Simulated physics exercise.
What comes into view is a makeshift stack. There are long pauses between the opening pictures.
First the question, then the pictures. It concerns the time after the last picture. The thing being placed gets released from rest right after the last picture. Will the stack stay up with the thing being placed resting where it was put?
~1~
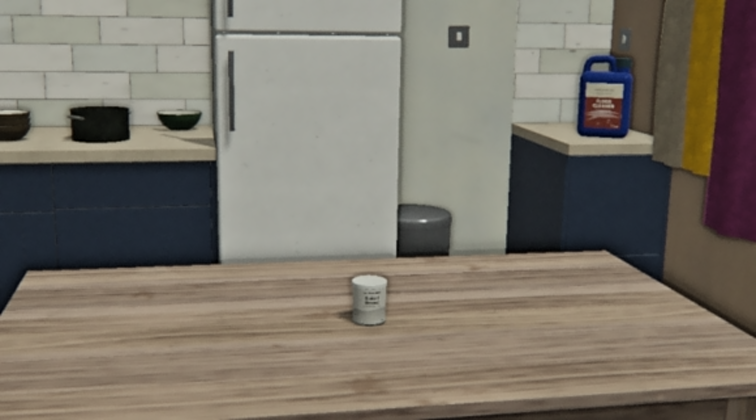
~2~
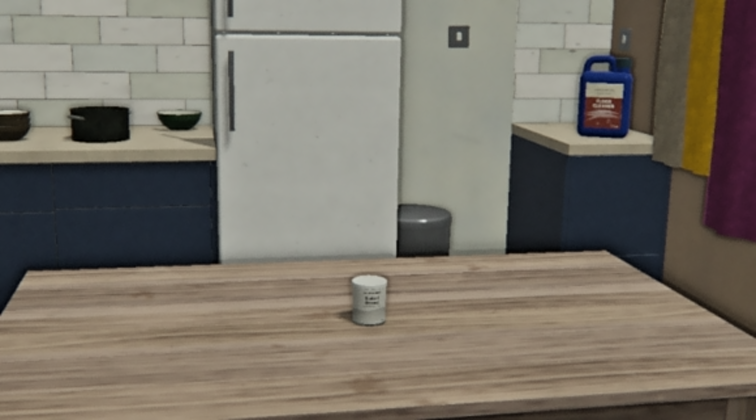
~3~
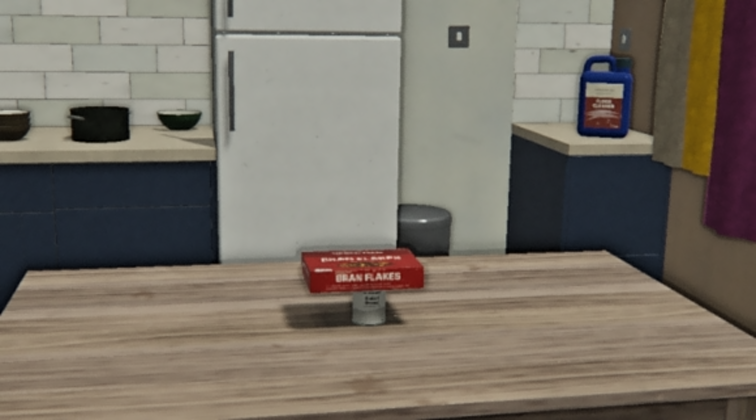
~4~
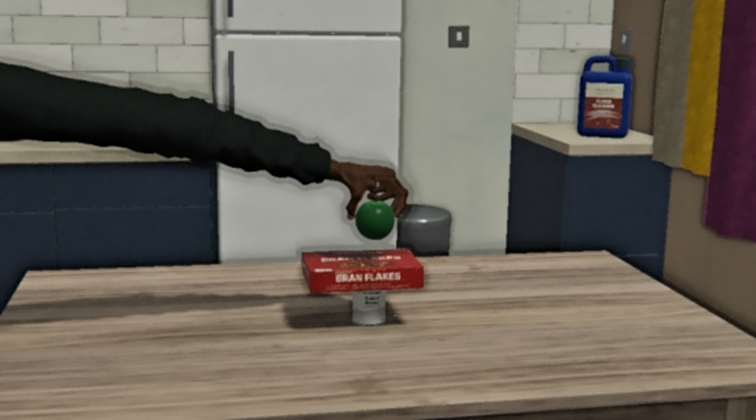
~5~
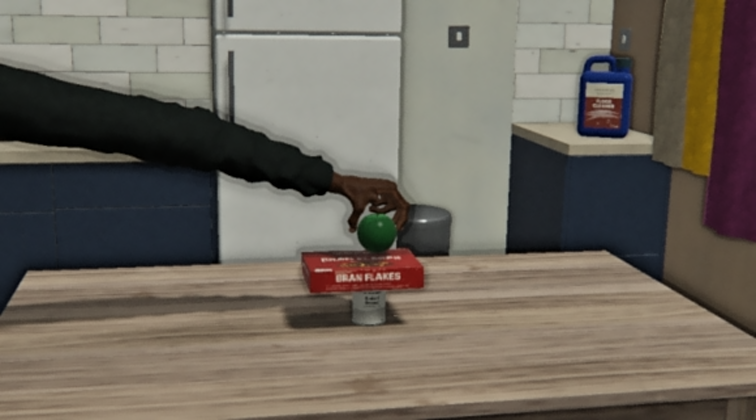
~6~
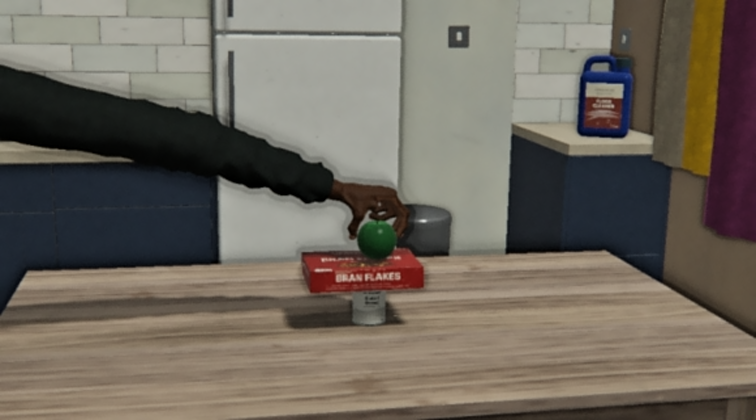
Yes, it will stand firm.
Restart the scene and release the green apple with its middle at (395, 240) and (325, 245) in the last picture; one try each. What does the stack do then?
First, it holds; second, it gives way.
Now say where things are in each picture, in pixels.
In the first picture, the last thing is not in view yet; white tin (369, 301).
In the second picture, the last thing is not in view yet; white tin (369, 301).
In the third picture, the last thing is not in view yet; white tin (369, 301).
The fourth picture shows still above its spot; green apple (375, 220); white tin (369, 301).
The fifth picture shows still above its spot; green apple (377, 233); white tin (369, 301).
The sixth picture shows in place under the hand; green apple (377, 240); white tin (369, 301).
Then, 0.60 s later than the last frame, all is still.
Then, 1.30 s later than the last frame, green apple resting near (377, 241).
When it is over, all 3 as before. End places, in pixels of the last picture, green apple near (377, 241). The stack keeps its balance.
